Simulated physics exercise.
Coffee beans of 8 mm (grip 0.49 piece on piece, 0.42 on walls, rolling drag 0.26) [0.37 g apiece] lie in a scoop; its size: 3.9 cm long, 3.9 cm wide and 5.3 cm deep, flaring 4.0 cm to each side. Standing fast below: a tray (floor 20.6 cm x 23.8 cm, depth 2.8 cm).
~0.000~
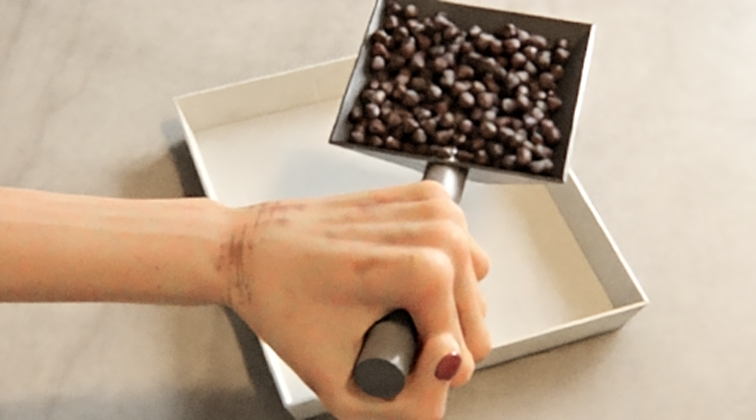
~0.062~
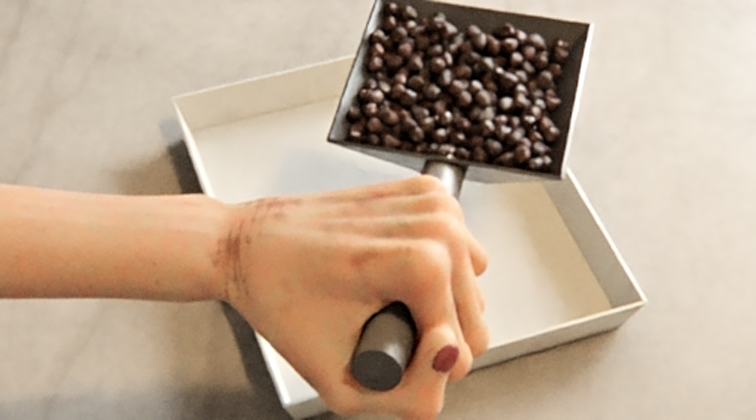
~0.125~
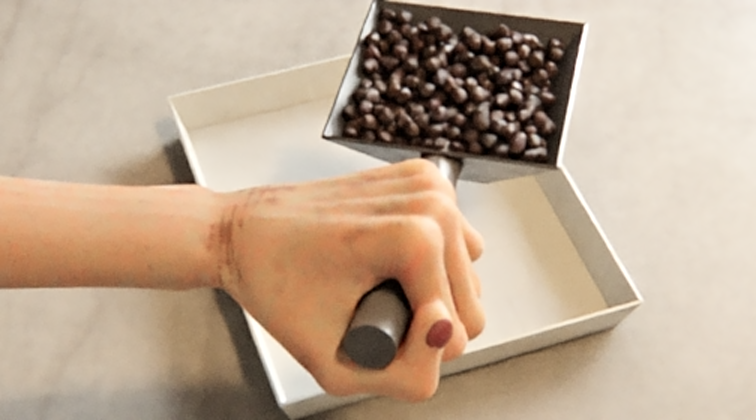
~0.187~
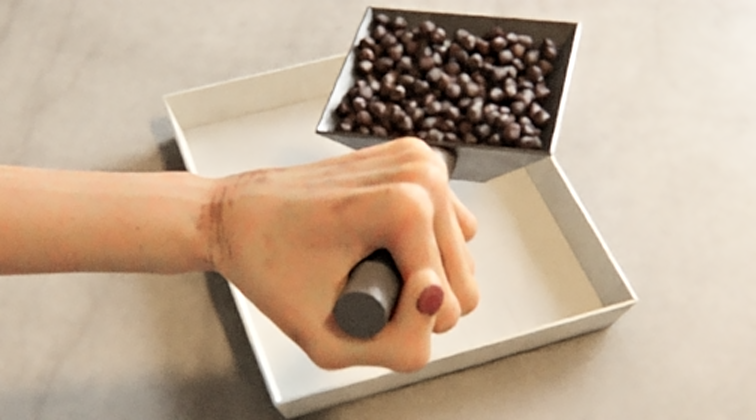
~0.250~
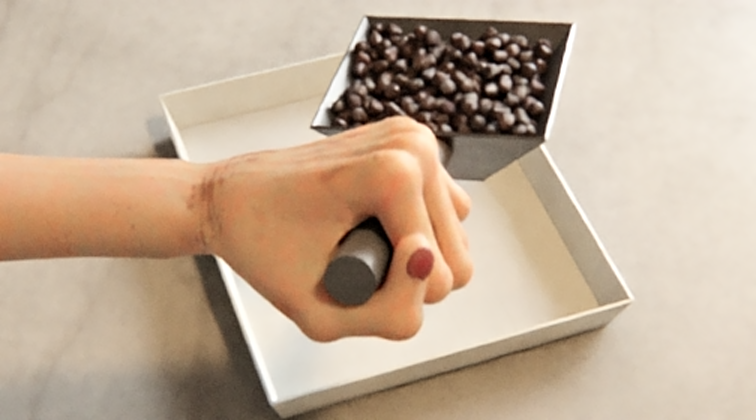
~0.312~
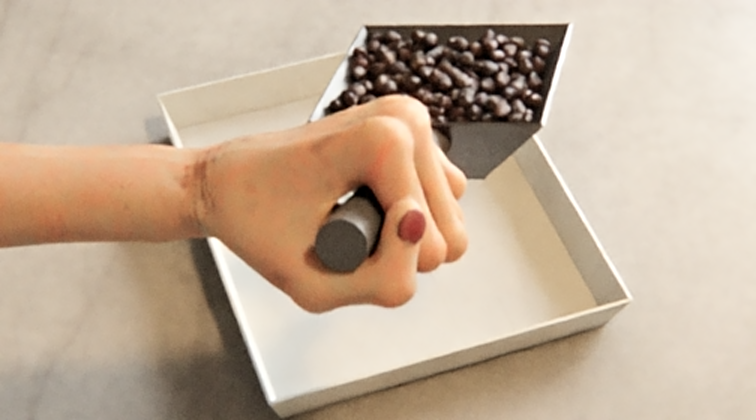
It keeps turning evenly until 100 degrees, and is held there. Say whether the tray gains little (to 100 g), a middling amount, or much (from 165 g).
Load: Much.
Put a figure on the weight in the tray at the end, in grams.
About 200 g.
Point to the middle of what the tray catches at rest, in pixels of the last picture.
At about (370, 194).
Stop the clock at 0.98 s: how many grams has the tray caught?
Some 20 g.
Then, at 0.68 s, tilt 49 degrees; 0 g in the tray, scoop holds 100 %.
After 0.98 s, tilt 73 degrees; 18 g in the tray, scoop holds 75 %.
After 1.26 s, tilt 95 degrees; 182 g in the tray, scoop holds 5 %.
After 1.53 s, tilt 100 degrees; 198 g in the tray, scoop holds 0 %.
At rest (1.8 s), 198 g in the tray, scoop holds 0 %.
